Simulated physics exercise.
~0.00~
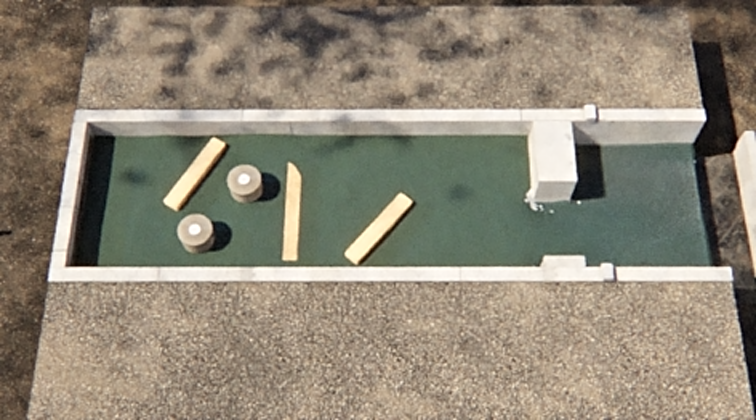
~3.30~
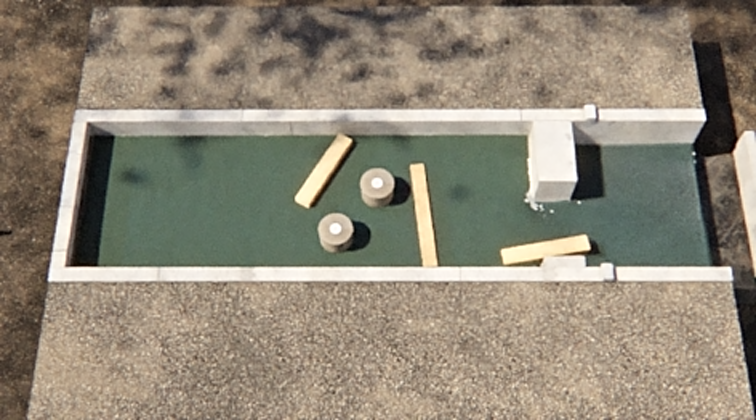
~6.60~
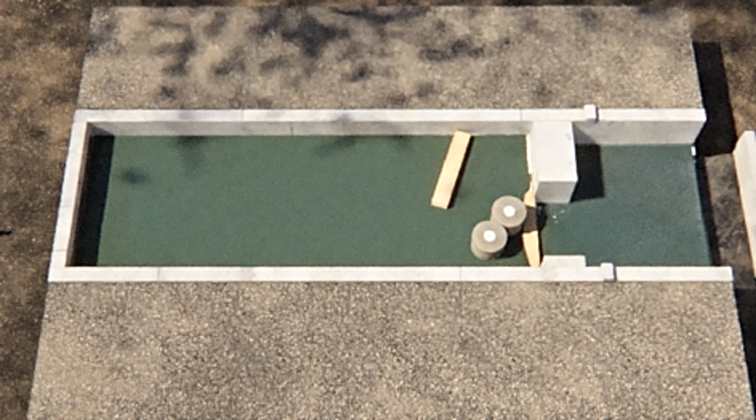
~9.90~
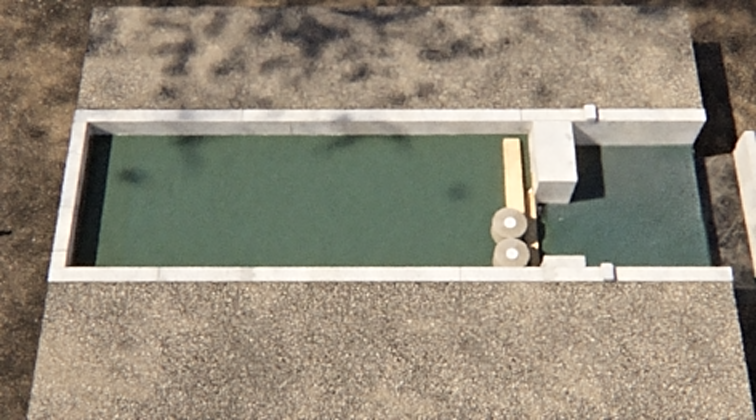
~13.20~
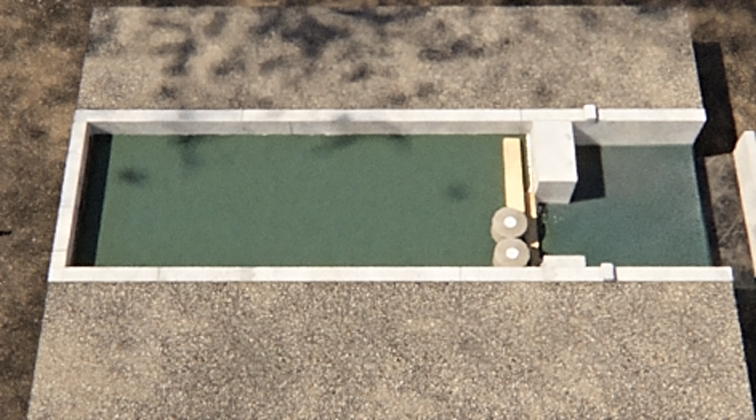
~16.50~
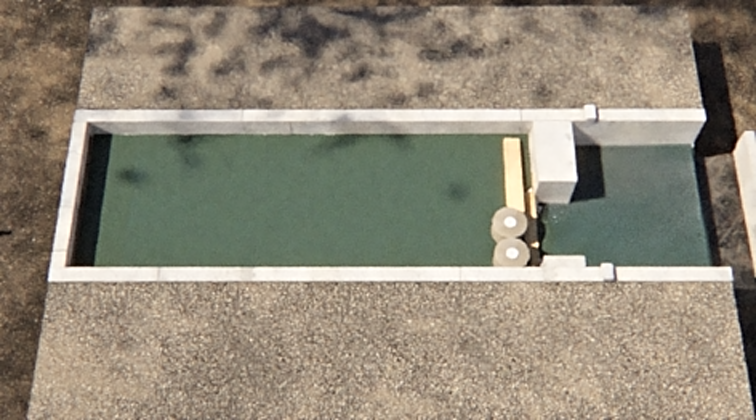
In a walled channel, floating beams and tubs drift right until four jam at the gap.
